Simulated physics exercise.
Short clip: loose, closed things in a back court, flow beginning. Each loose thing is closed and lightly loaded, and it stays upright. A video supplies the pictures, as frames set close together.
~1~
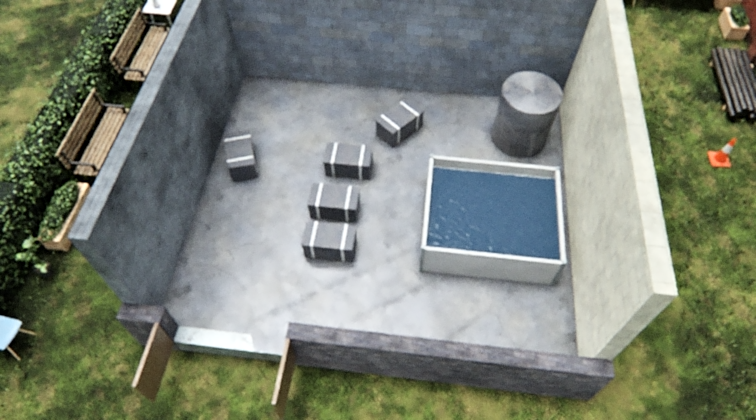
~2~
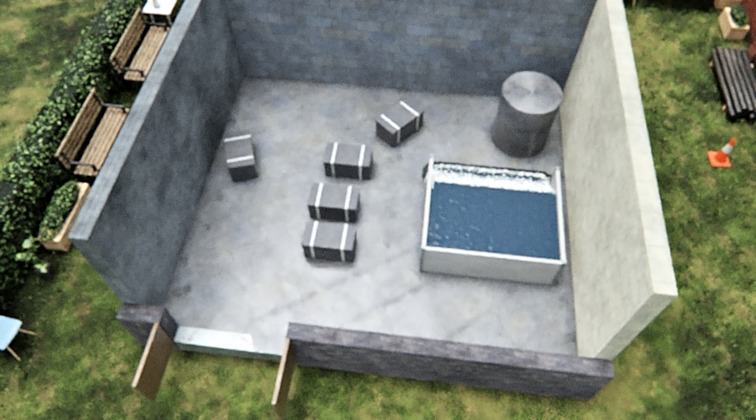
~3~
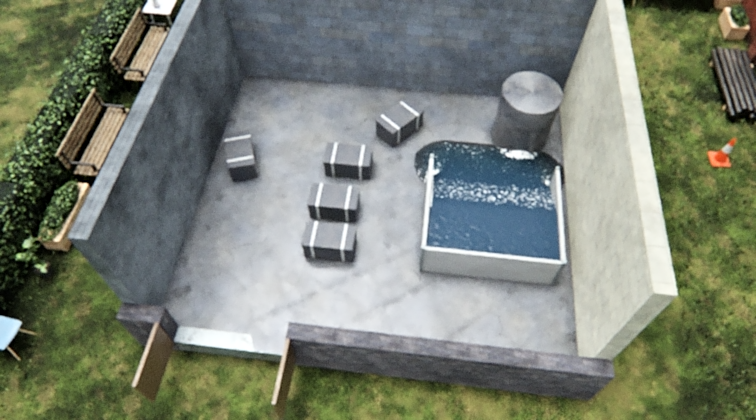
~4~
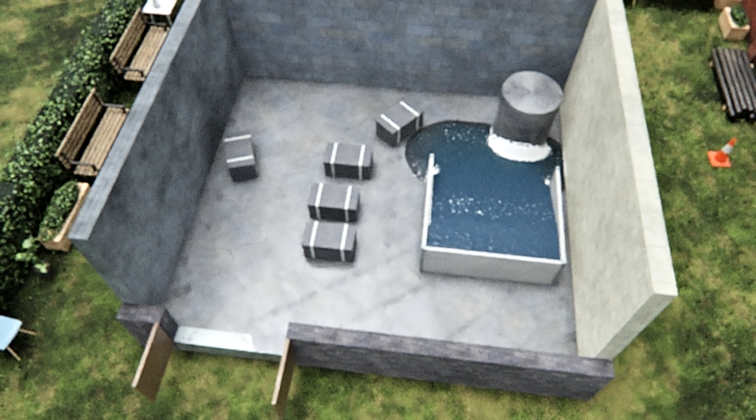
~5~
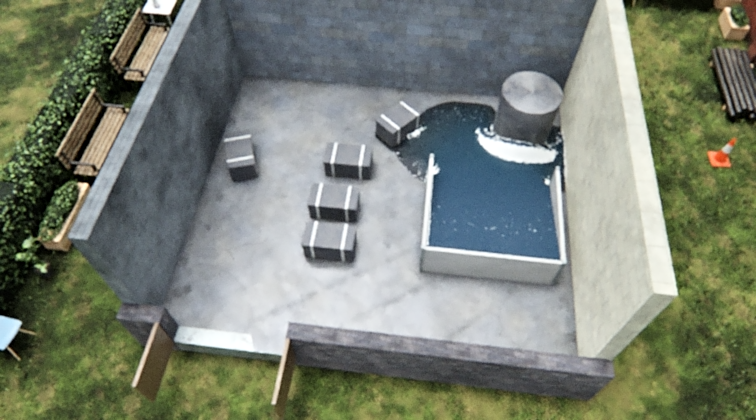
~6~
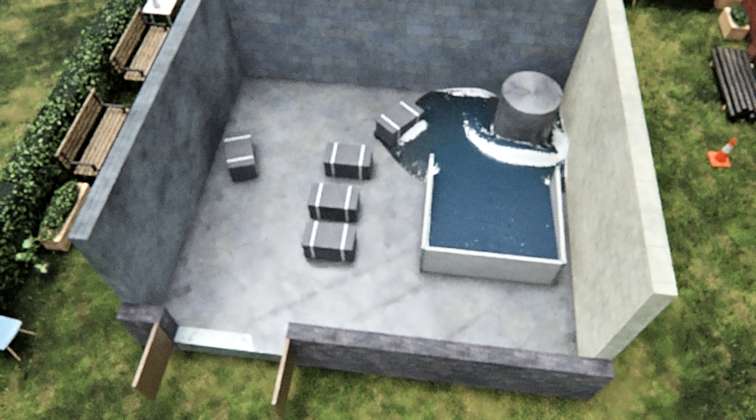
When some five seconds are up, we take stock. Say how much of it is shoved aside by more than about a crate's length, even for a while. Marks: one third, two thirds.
The things swept well aside make up a third to two thirds.
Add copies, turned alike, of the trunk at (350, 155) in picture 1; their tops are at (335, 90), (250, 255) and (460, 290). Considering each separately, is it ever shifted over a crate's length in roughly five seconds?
Twin one: Slides well clear; twin two: Barely shifts; twin three: Barely shifts.
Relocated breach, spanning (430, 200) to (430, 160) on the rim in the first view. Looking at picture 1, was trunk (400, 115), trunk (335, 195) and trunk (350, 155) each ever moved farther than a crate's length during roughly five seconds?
Taking them in order, less than that, displaced that much, displaced that much.
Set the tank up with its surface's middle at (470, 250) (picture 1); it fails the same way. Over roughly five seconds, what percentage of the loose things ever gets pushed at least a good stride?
My guess is about 40 percent of them.
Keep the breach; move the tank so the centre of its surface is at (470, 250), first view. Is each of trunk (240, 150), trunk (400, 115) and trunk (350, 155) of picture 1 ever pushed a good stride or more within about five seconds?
In order: Went well off, went well off, remained close by.
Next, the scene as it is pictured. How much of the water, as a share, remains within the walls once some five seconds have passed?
Looks like about 100 per cent of the water.
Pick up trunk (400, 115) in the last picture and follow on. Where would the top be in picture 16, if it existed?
Somewhere near (359, 107).
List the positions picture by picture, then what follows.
In the first picture, a trunk at (348, 154), on the bottom; a trunk at (400, 115) rests on the ground; 0 of 5 have shifted.
In the second picture, a trunk at (348, 154), on the bottom; a trunk at (400, 115), on the bottom; 0 of 5 have shifted.
In the third picture, a trunk at (348, 154), on the bottom; a trunk at (400, 115), on the bottom; 0 of 5 have shifted.
In the fourth picture, a trunk at (348, 154) rests on the ground; a trunk at (400, 115), on the bottom; 0 of 5 have shifted.
In the fifth picture, a trunk at (348, 154) rests on the ground; a trunk at (400, 115), on the bottom; 0 of 5 have shifted.
In the sixth picture, a trunk at (348, 154), on the bottom; a trunk at (400, 115) rests on the ground; 0 of 5 have shifted.
A moment on, 0 of 5 are well off their spots; 0 afloat.
Next, 1 of 5 are well off their spots; 0 afloat.
Later, 1 of 5 are well off their spots; 0 afloat.
In the end, 2 of 5 are well off their spots, and 2 have been at some point; 0 afloat.
